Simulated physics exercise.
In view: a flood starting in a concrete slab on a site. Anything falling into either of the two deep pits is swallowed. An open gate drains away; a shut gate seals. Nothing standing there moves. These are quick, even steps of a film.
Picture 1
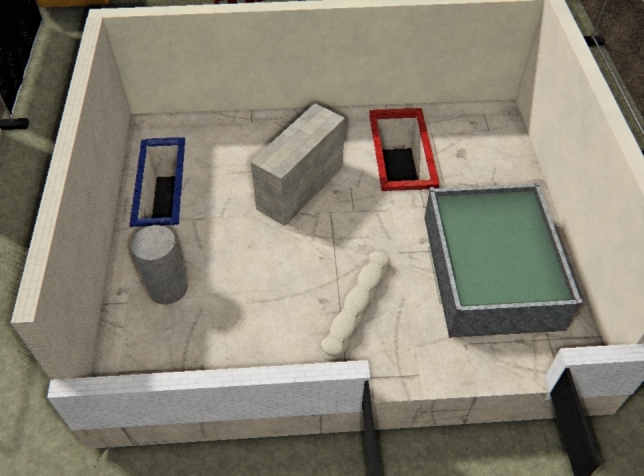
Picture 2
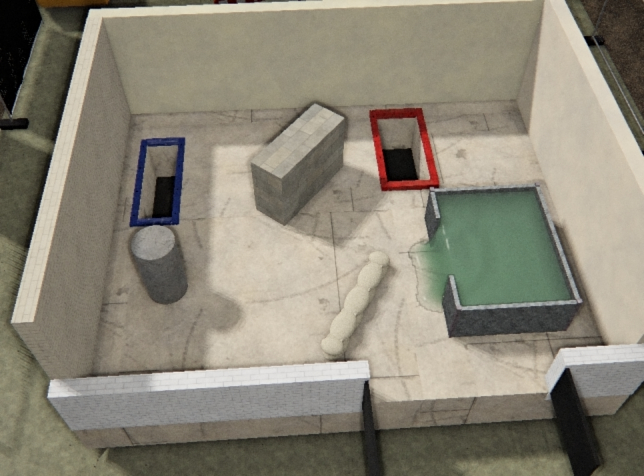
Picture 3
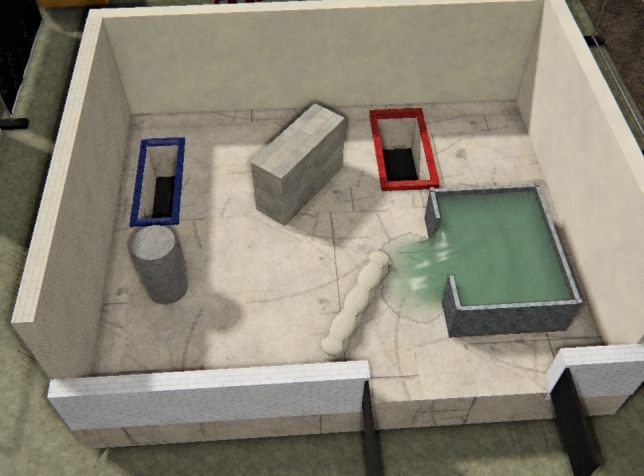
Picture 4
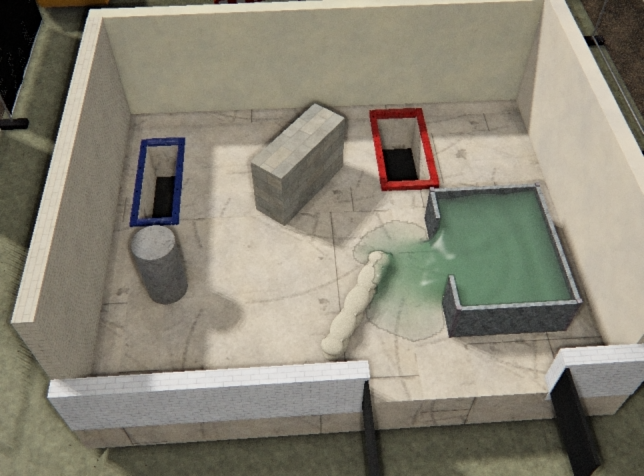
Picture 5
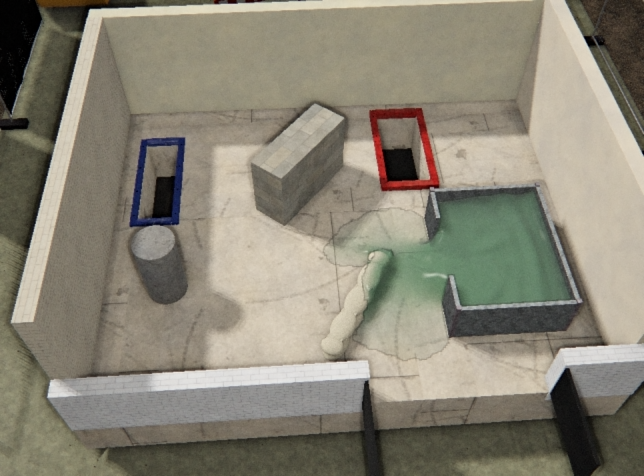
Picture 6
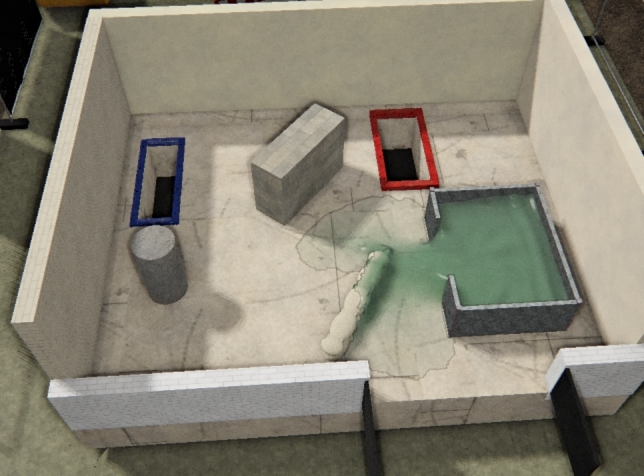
The video shows green water held in a gray tank inside a walled concrete slab; a gap opens in the tank's left side, and water pours out leftward, reaches the pale bumpy barrier, and spreads around its upper end.
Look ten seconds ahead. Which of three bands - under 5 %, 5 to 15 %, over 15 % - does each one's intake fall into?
In order: The gate passes fifteen per cent, the red pit fails to reach five per cent, the blue pit fails to reach five per cent.
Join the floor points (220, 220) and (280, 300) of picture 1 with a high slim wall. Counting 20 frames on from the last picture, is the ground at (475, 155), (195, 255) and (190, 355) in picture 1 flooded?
Result, listed order: Spot 1 kept clear of the flood, spot 2 kept clear of the flood, spot 3 reached by the flood.
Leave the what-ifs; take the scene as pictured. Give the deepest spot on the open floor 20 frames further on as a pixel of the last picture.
That spot is close to (390, 275).
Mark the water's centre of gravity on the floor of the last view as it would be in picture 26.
At roughly (382, 268).
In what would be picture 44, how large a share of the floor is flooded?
Near 70 in a hundred.
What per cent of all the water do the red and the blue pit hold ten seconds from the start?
About 0 percent for the first and about 0 percent for the second.
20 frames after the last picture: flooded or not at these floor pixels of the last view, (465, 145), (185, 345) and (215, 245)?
Points in order - 1: Unwetted; 2: Inundated; 3: Inundated.
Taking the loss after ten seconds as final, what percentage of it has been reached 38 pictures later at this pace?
My estimate is roughly 75 percent.
A moment on, water covers 20 % of the floor; the gate 1 %, the red pit 0 %, the blue pit 0 %.
Next, water covers 40 % of the floor; the gate 7 %, the red pit 0 %, the blue pit 0 %.
Then, water covers 50 % of the floor; the gate 15 %, the red pit 0 %, the blue pit 0 %.
Later, water covers 70 % of the floor; the gate 25 %, the red pit 1 %, the blue pit 0 %.
In the end, water covers 85 % of the floor; the gate 32 %, the red pit 1 %, the blue pit 0 %.
